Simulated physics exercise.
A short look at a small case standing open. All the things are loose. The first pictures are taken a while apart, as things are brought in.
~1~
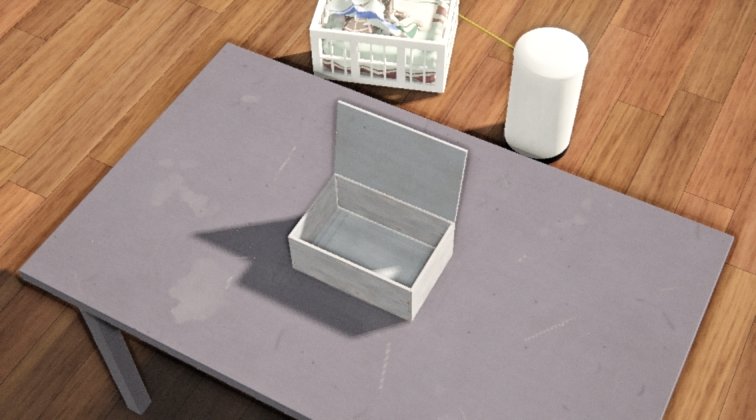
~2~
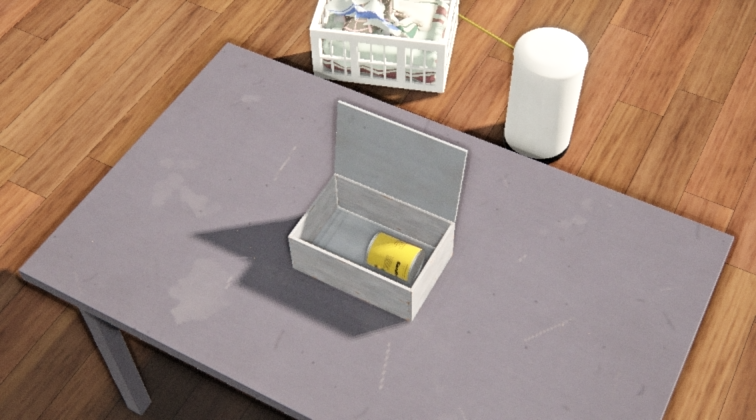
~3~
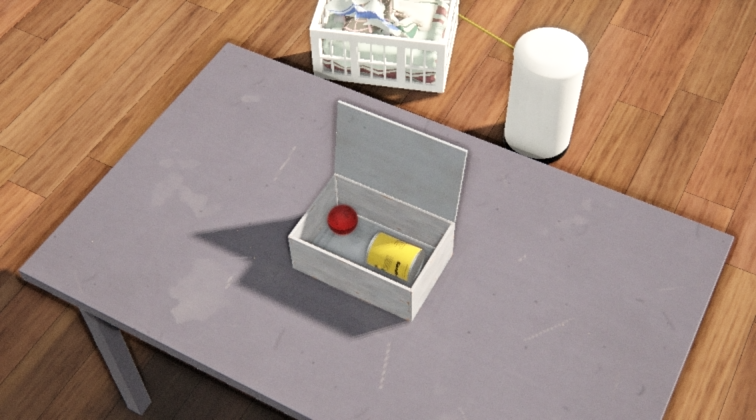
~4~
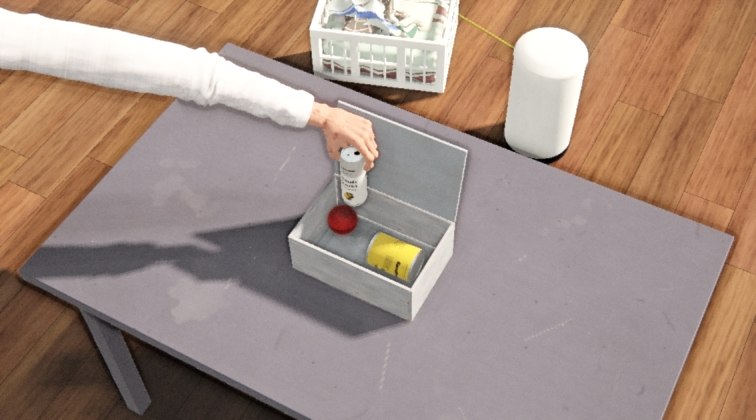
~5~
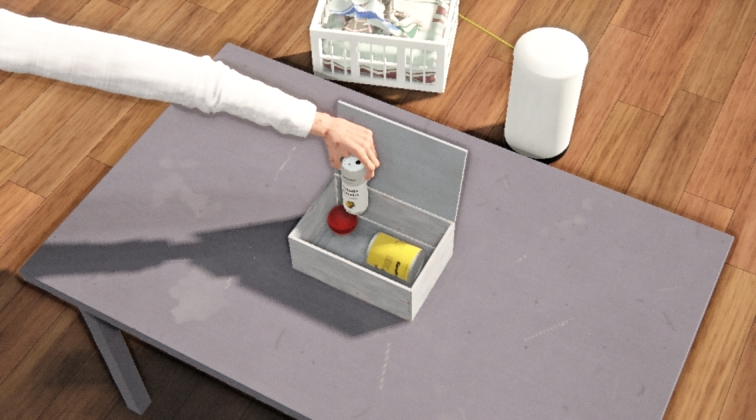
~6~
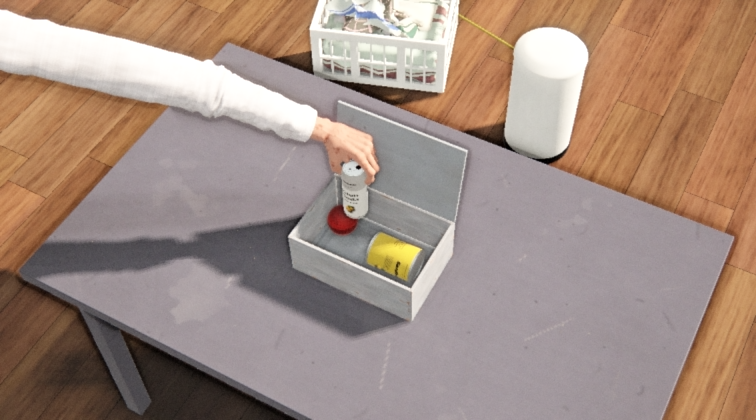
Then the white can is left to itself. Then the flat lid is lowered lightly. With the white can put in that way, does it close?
Here the lid closes.
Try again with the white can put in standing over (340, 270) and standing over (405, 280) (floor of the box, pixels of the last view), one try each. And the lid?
In the first case it stays ajar; in the second case it stays ajar.
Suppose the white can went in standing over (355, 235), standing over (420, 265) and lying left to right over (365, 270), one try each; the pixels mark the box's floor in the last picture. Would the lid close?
First try: It sits on the rim; second try: It will not close; third try: It closes.
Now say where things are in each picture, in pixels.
In the first picture, the last thing is not in view yet.
In the second picture, the last thing is not in view yet.
In the third picture, the last thing is not in view yet; red ball (343, 220).
In the fourth picture, on its way; white can (354, 177); red ball (343, 220).
In the fifth picture, on its way; white can (355, 186); red ball (343, 220).
In the sixth picture, put in, still held; white can (355, 190).
Then, 0.40 s after the last picture, white can on its side near (387, 224).
Then, 1.10 s after the last picture, lid starting down; white can on its side near (387, 243); yellow tin rolled about its own width.
Then, 1.70 s after the last picture, lid 51° above the rim; white can on its side near (385, 246); yellow tin rolled about its own width; red ball rolled a little.
Then, 2.10 s after the last picture, lid 16° above the rim; white can on its side near (384, 247); yellow tin rolled about its own width; red ball rolled a little.
At rest, lid shut; tipped over in the box, white can; moved from the start, yellow tin; red ball in place. Seen from the same camera at the end, white can near (385, 247).
